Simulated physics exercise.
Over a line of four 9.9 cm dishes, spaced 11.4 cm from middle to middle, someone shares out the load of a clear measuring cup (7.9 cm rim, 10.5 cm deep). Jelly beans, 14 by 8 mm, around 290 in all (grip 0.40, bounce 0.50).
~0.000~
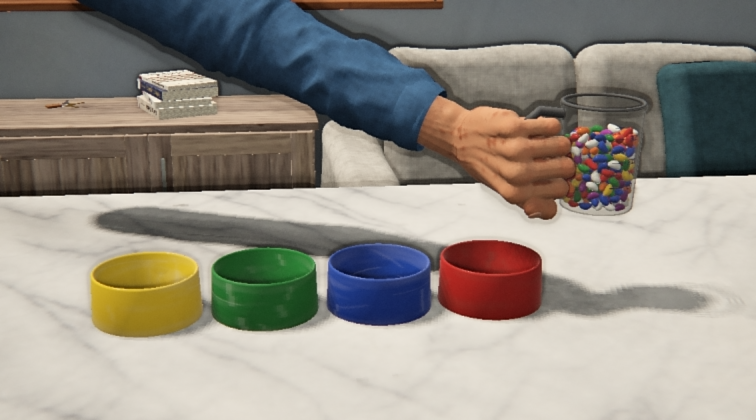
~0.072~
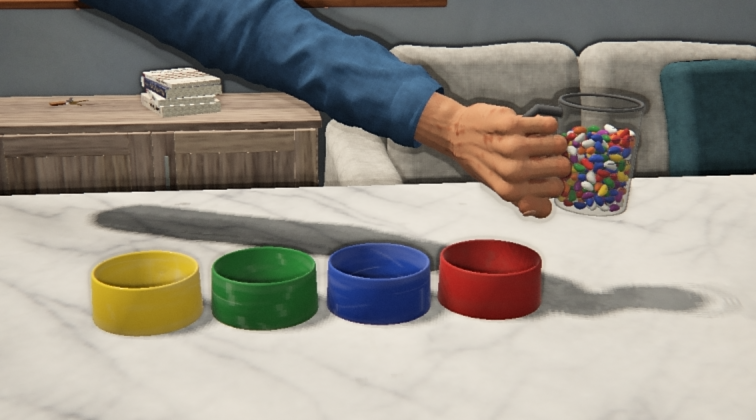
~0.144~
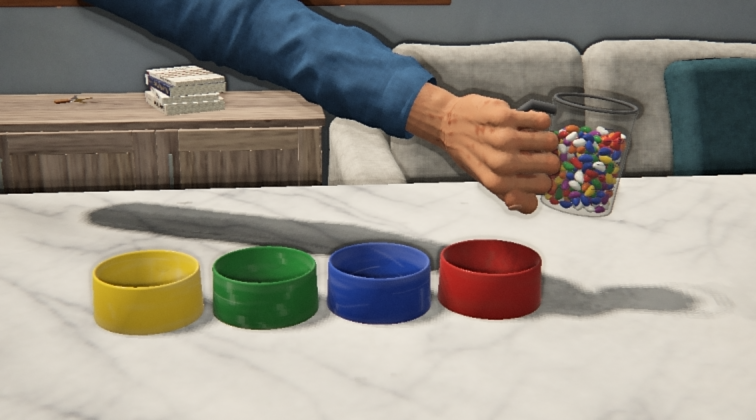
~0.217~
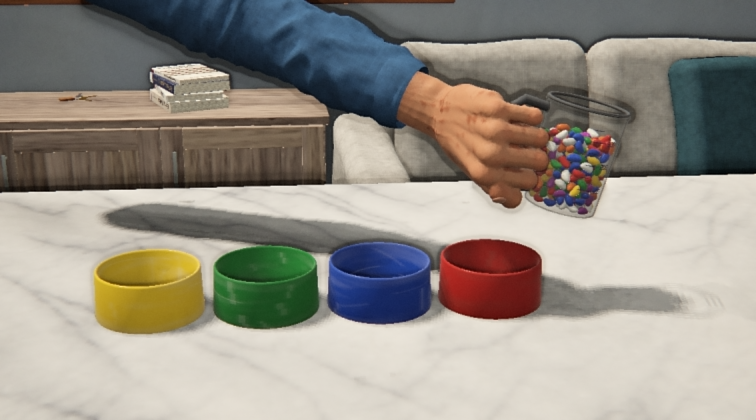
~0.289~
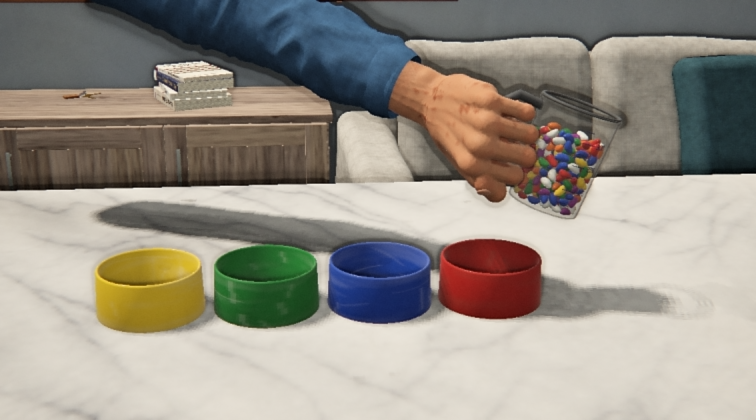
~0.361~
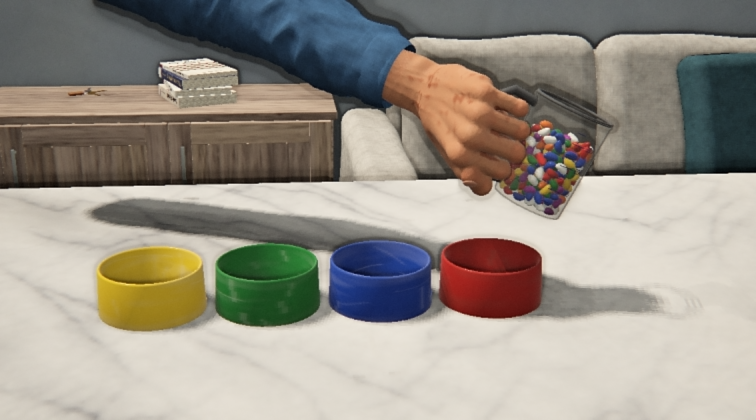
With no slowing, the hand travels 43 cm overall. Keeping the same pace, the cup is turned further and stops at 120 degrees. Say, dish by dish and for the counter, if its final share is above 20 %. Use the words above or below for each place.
Red dish: Below; blue dish: Above; green dish: Below; yellow dish: Below; counter: Below.
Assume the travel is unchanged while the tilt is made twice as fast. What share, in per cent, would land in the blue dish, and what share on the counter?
The blue dish would get 0 and the counter 10.
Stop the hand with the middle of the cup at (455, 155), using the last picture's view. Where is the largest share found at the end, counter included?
Most of it ends up at red.
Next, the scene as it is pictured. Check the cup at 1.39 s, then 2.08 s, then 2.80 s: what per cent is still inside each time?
Going in order, it reads 90, then 0, and finally 0 per cent.
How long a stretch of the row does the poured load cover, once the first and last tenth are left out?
7 centimetres.
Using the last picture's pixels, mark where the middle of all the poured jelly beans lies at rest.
(383, 279) or so.
After 1.39 s, tilt 106 degrees; cup holds 90 %, red 5 %.
After 2.08 s, tilt 120 degrees; cup holds 0 %, red 5 %, blue 90 %.
After 2.80 s, tilt 120 degrees; cup holds 0 %, red 5 %, blue 90 %.
By 3.1 s all is still; red 5 %, blue 90 %, green 0 %, yellow 0 %, counter 10 %.
